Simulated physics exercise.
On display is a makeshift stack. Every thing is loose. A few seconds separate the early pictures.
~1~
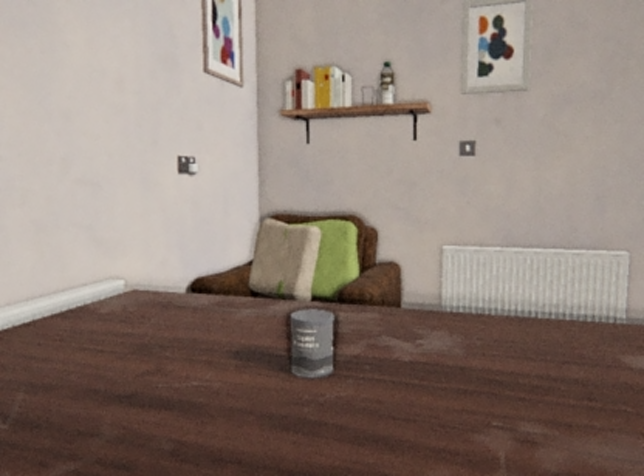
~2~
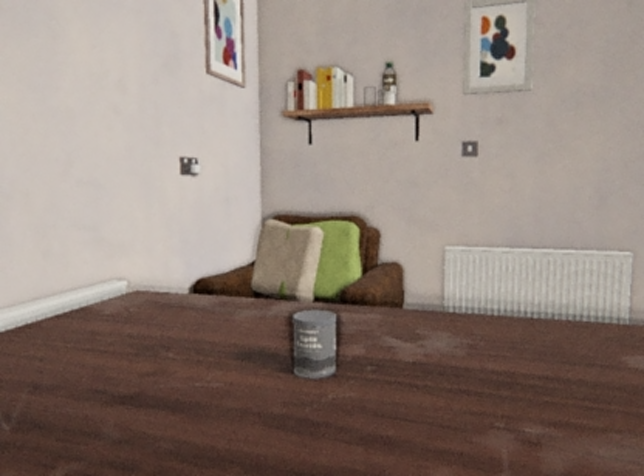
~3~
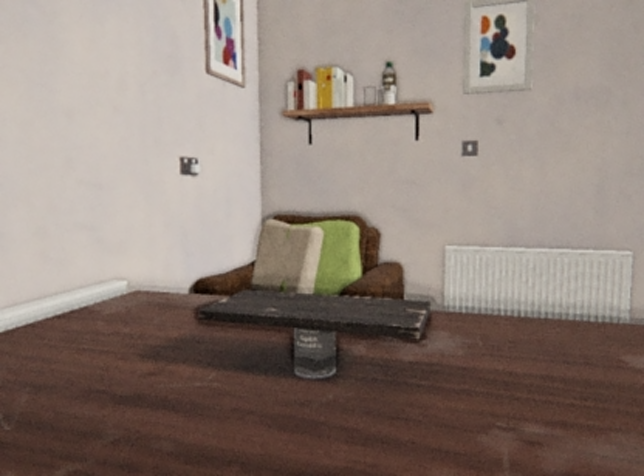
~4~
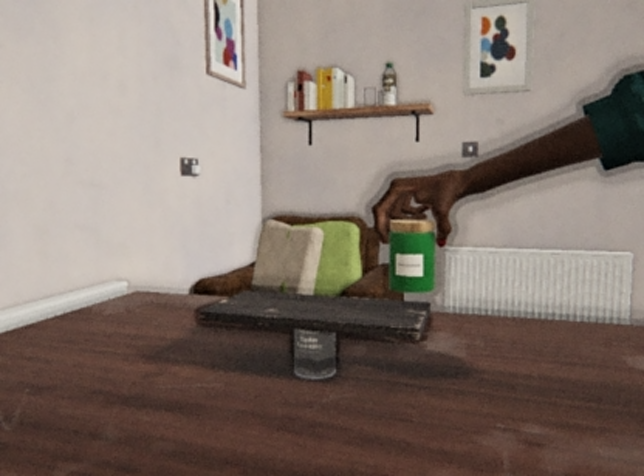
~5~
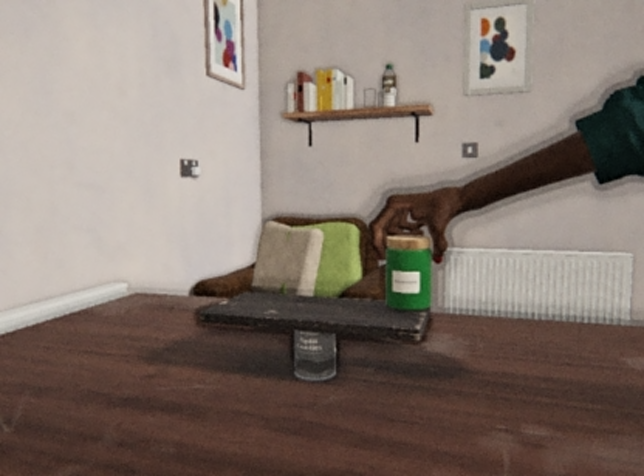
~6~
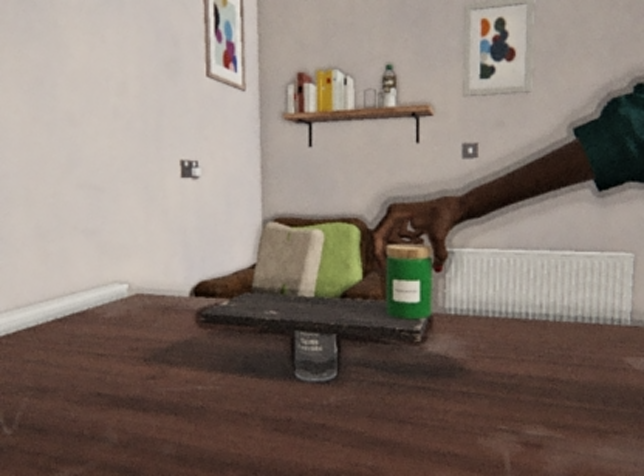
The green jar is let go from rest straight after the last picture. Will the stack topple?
Yes, it topples.
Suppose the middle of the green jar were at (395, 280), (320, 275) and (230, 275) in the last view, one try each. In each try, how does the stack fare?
Topples, stands firm, topples.
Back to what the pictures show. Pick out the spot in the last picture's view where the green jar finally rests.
At about (462, 372).
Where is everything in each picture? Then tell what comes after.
In the first picture, the last thing is not in view yet; grey tin (312, 343).
In the second picture, the last thing is not in view yet; grey tin (315, 344).
In the third picture, the last thing is not in view yet; grey tin (315, 343).
In the fourth picture, still above its spot; green jar (412, 255); grey tin (315, 344).
In the fifth picture, still above its spot; green jar (408, 271); grey tin (315, 346).
In the sixth picture, in place under the hand; green jar (409, 280); grey tin (316, 346).
Then, 0.30 s after the last picture, green jar now fallen; black board tipped 28° from how it was.
Then, 0.40 s after the last picture, black board tipped 44° from how it was.
At rest, fallen, green jar; left askew, black board; grey tin in place. Seen from the same camera at the end, green jar near (462, 372). The stack loses its balance.
